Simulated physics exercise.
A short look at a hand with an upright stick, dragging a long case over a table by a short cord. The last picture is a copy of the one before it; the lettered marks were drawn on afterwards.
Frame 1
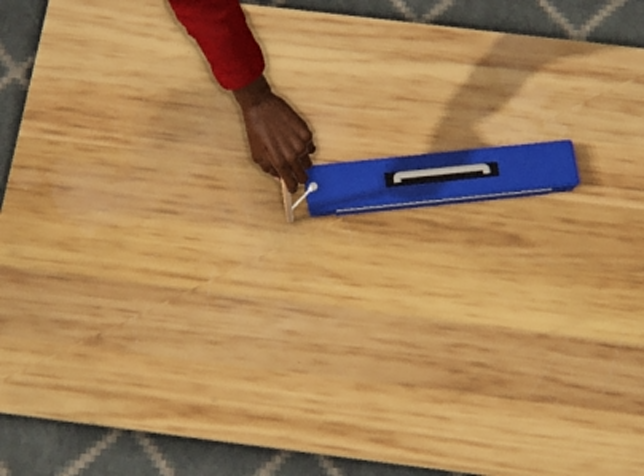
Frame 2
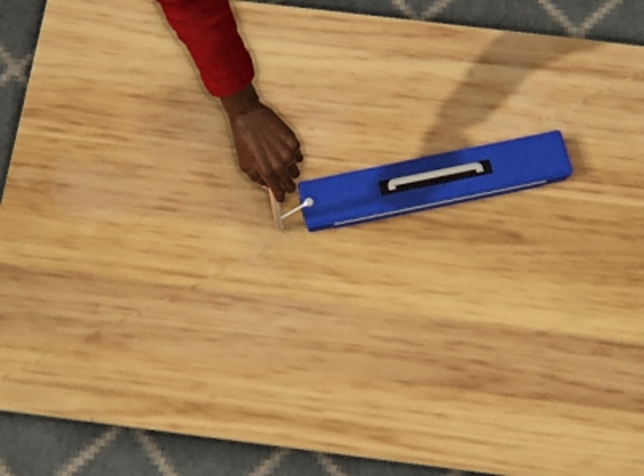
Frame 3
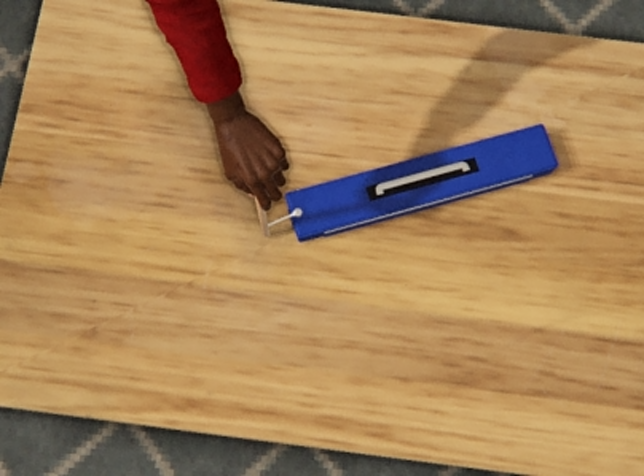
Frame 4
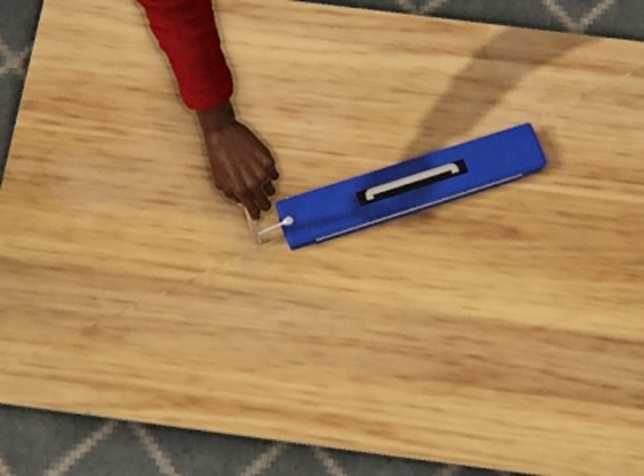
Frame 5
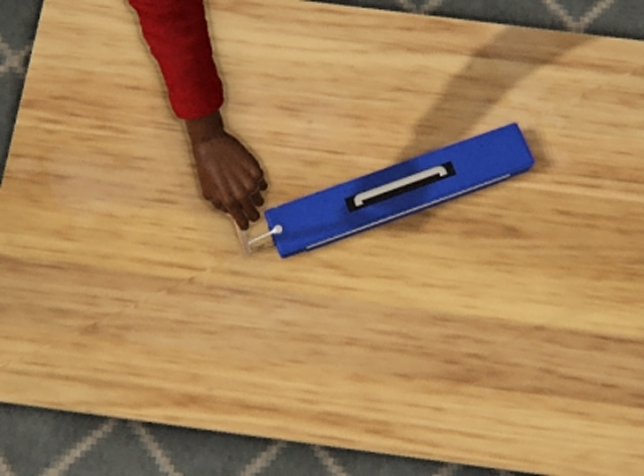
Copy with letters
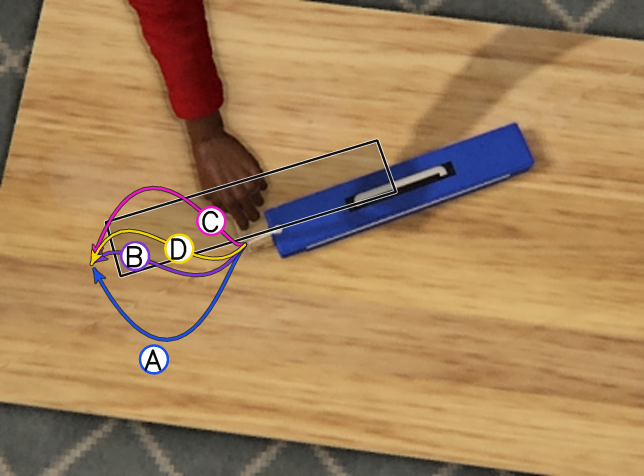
Hand in a red sleeve dragging a long blue case by a short cord, slowly moving left across a wooden table.
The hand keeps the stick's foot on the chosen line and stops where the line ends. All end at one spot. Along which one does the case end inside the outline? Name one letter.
Take C.
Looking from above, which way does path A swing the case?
On that path, clockwise.
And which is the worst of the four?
That is A.
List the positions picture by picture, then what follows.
Blue case (442, 175), in the first frame.
Blue case (436, 177), in the second frame.
Blue case (423, 179), in the third frame.
Blue case (412, 182), in the fourth frame.
Blue case (401, 186), in the fifth frame.
On the copy, A from (245, 245) via (177, 338) to (94, 269); B from (245, 245) via (168, 269) to (94, 262); C from (245, 245) via (161, 189) to (93, 258); D from (245, 245) via (163, 241) to (92, 264); the outline at (251, 207).
On C. First, foot of the stick (187, 201), middle of the case (353, 189).
Then, foot of the stick (121, 207), middle of the case (286, 191).
Finally, foot of the stick (92, 265), middle of the case (250, 206); it lies in the outline.
By contrast, A leaves its middle at (259, 252); B leaves its middle at (258, 228); D leaves its middle at (255, 220).
